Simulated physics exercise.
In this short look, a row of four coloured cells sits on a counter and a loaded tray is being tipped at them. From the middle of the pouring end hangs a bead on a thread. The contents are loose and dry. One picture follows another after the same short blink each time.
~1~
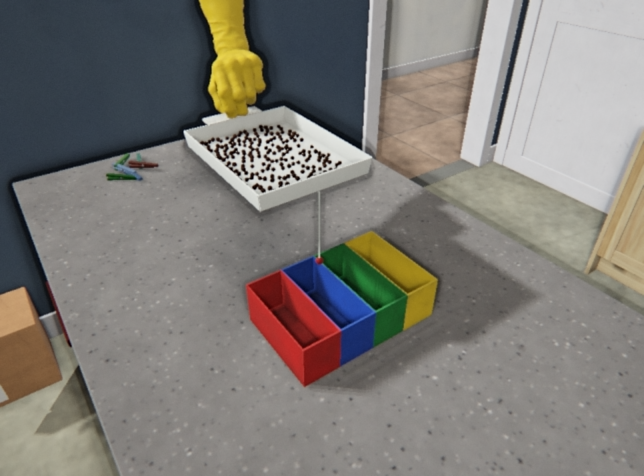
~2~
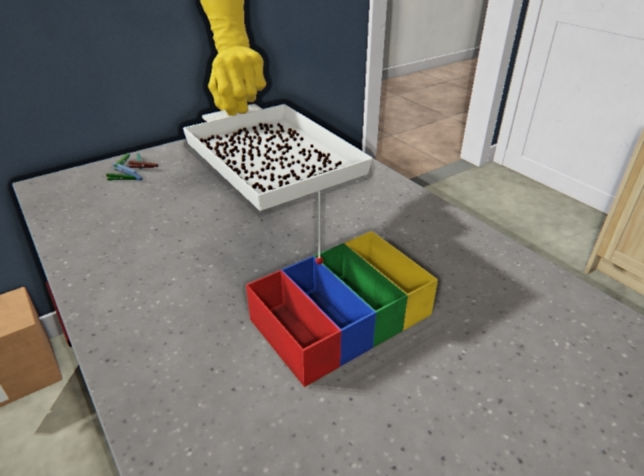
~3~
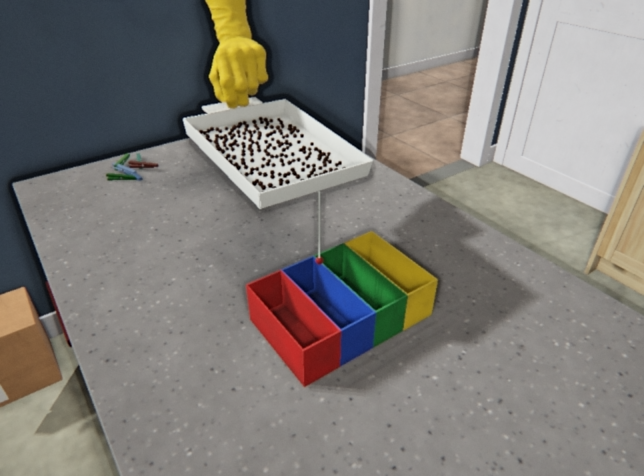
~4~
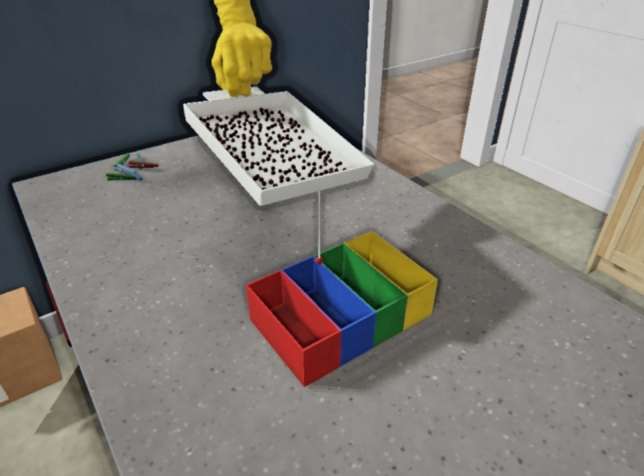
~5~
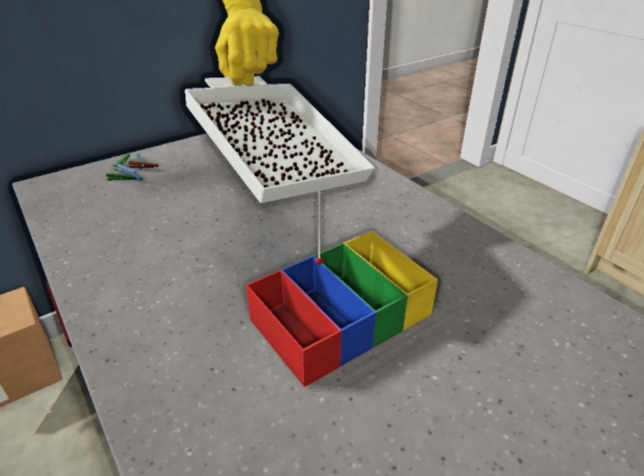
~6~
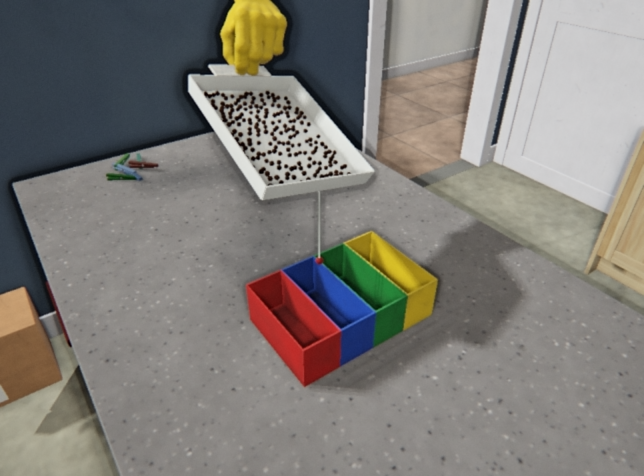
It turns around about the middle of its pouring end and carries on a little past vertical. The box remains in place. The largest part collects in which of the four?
In the yellow cell.
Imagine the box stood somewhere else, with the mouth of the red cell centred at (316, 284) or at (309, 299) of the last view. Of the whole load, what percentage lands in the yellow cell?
0 %, then 10 %.
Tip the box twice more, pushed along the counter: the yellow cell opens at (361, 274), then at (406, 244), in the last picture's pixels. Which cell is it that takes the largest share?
You'd see the yellow cell win the first time and green win the second.
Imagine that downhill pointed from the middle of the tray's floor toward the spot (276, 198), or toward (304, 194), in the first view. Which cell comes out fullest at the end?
Try 1 - the cell in red; try 2 - the red one.
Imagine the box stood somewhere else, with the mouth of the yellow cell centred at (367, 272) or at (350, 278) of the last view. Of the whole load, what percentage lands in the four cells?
It would be roughly 70 per cent in the first placement and roughly 10 per cent in the second.
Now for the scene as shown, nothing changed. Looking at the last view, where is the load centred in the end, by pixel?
About pixel (374, 288).
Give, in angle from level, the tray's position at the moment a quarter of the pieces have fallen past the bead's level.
That happens at around 95°.
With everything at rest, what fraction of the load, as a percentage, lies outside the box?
My guess is about 0 percent.
Soon after the last picture, tray tipped steeply; nearly all on the tray; a stray few in the yellow cell; a small part falling or outside the box.
A little later, tray tipped past a quarter turn; about half on the tray; about a quarter in the yellow cell; a stray few in the green cell; a small part falling or outside the box.
Later still, tray tipped past a quarter turn; about two thirds in the yellow cell; about a third in the green cell; a small part falling or outside the box.
At rest, tray tipped past a quarter turn; about two thirds in the yellow cell; about a third in the green cell; none in the red cell; none in the blue cell; a small part outside the box.
